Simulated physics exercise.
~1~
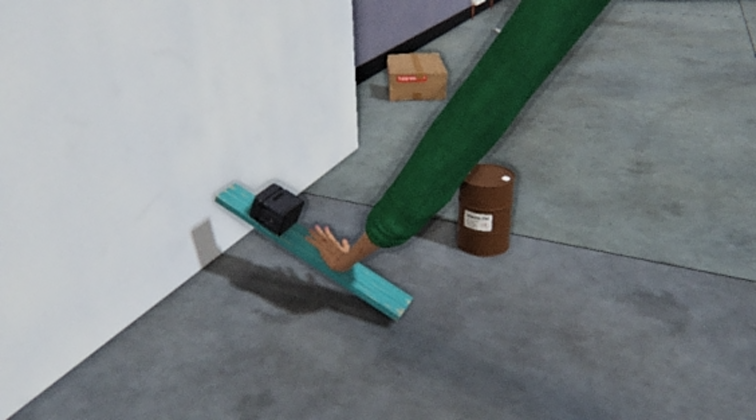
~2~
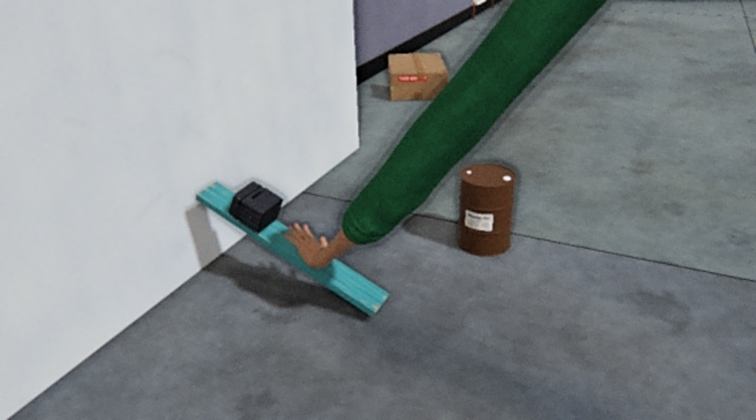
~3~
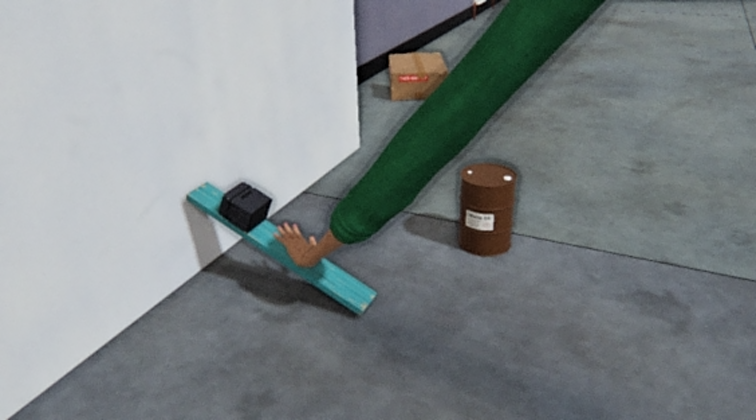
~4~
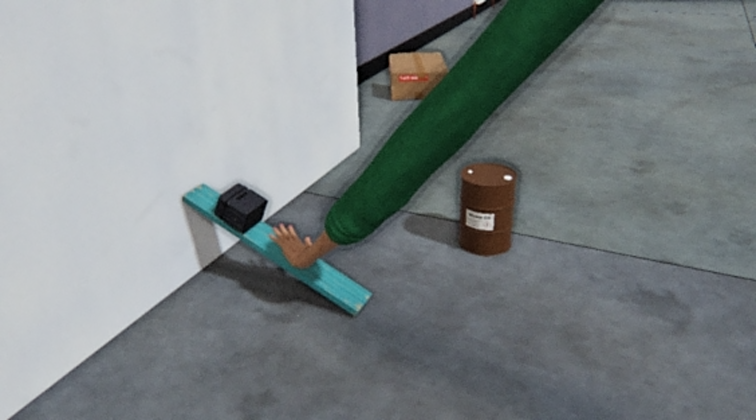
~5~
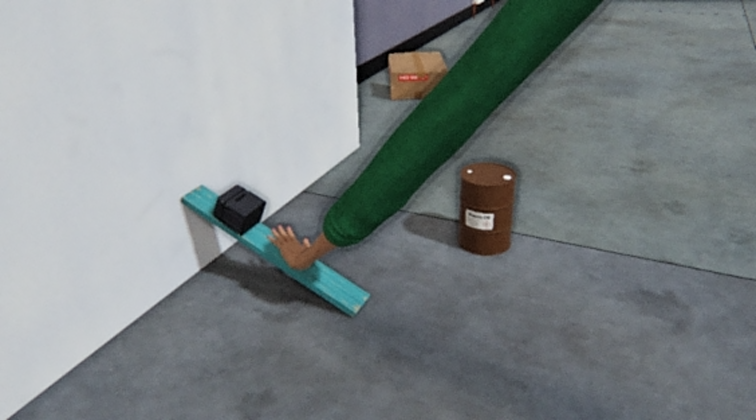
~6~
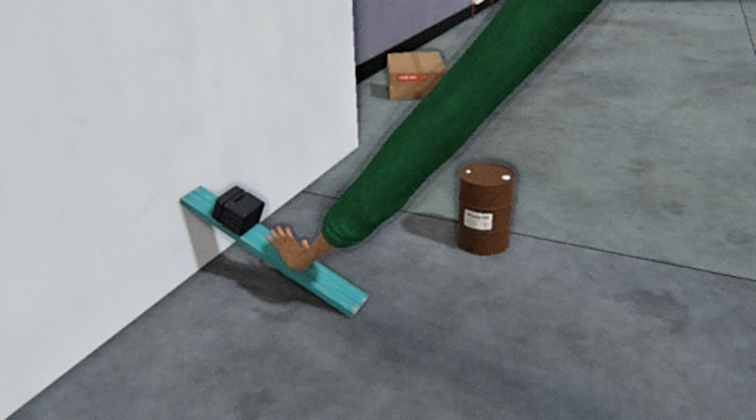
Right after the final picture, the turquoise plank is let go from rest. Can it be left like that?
It will not stay.
Then, 0.30 s on from there, turquoise plank leaning 20° more than when let go near (284, 280).
Then, 0.40 s on from there, turquoise plank leaning 24° more than when let go near (285, 279).
In the end, moved from the start, turquoise plank; brown canister unmoved. At the end, from the last picture's camera, turquoise plank near (287, 287). The plank slips out.
